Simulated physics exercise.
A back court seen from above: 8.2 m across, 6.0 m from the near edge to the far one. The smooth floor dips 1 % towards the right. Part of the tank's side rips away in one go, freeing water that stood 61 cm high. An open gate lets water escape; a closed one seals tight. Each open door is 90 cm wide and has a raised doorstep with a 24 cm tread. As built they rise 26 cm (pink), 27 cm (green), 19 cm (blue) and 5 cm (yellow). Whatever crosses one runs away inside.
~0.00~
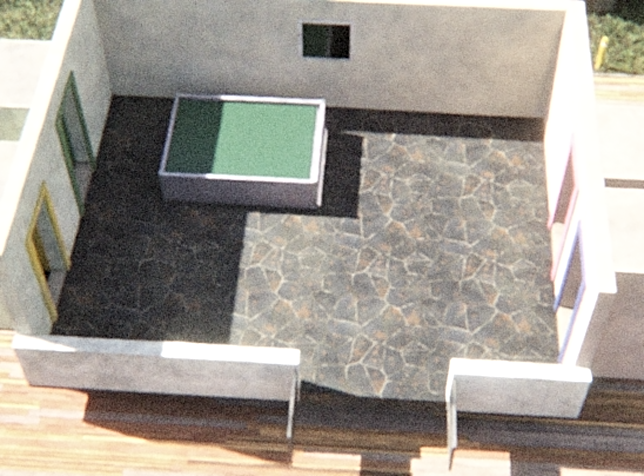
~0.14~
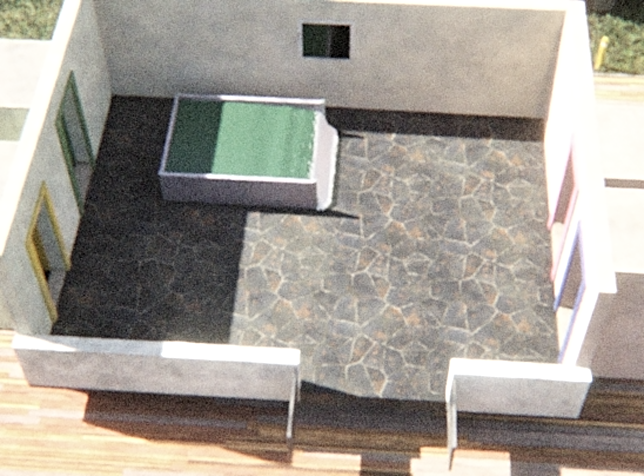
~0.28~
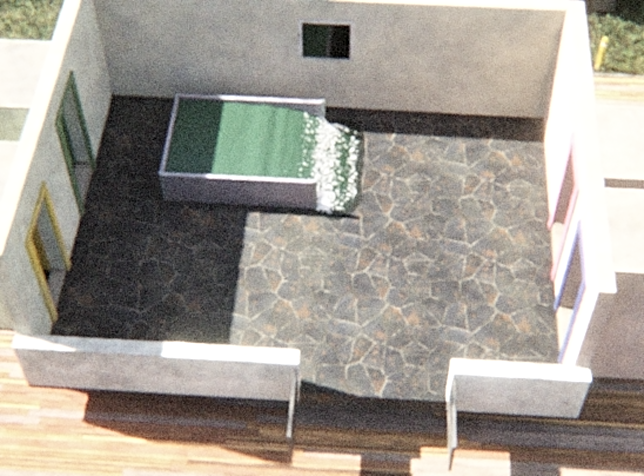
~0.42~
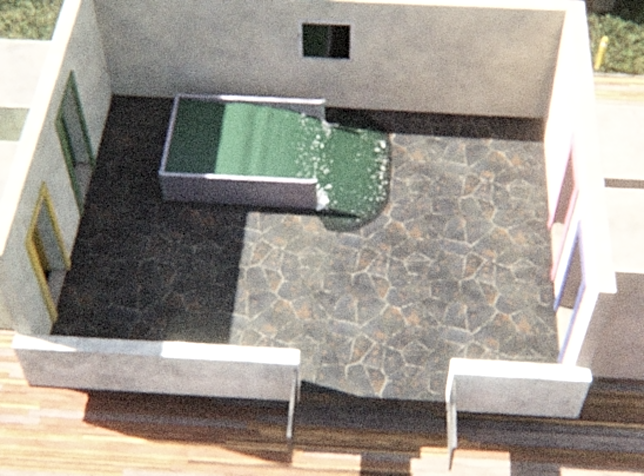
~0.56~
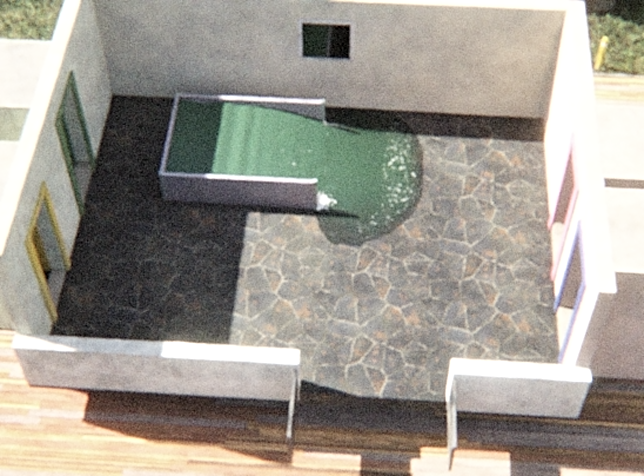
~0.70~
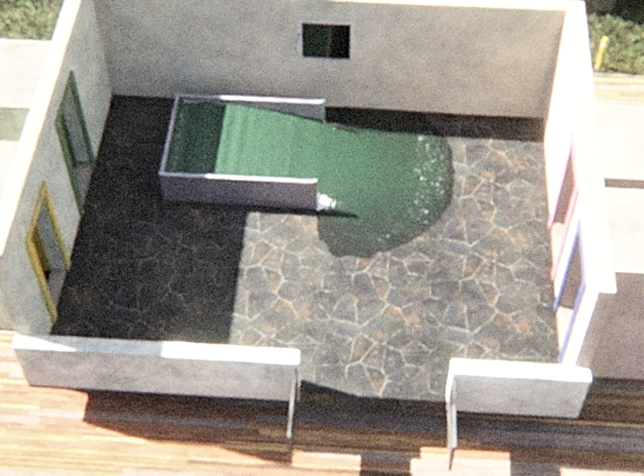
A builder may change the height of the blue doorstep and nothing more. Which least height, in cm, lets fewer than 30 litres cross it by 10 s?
It would have to be roughly 15 cm high.
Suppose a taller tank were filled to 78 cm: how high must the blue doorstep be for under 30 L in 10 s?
Then roughly 20 cm.
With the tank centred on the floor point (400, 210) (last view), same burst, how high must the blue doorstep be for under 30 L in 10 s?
Some 10.0 cm.
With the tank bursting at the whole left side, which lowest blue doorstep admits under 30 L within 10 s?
Some 9.0 cm.
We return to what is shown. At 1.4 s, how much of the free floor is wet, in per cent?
About 30 per cent.
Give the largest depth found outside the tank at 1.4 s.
Up to some 28 cm.
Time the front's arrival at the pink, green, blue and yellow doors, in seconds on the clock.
Arrival: Pink 1.6 s, green not within the 10 s, blue 2.4 s, yellow 8.5 s.
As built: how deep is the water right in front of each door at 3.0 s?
Depths in cm: Pink 24, green 0, blue 15, yellow 0.
After 1.4 s water covers 30 % of the floor, deepest (28 cm) near (322, 187); it has not reached the blue door.
After 3.0 s water covers 40 % of the floor, deepest (39 cm) near (501, 131); 15 cm at the blue door, 0 litres in over its 19 cm doorstep.
After 10.0 s water covers 90 % of the floor, deepest (13 cm) near (545, 208); 12 cm at the blue door, 8 litres in over its 19 cm doorstep.
At the blue door as built, the water arrived by 2.4 s and peaked near 22 cm at 6.0 s.
Run again over the same 10 s with other heights there, 64 litres in over 12.5 cm, 17 litres over 17 cm. The limit of 30 litres is kept from about 15 cm up.
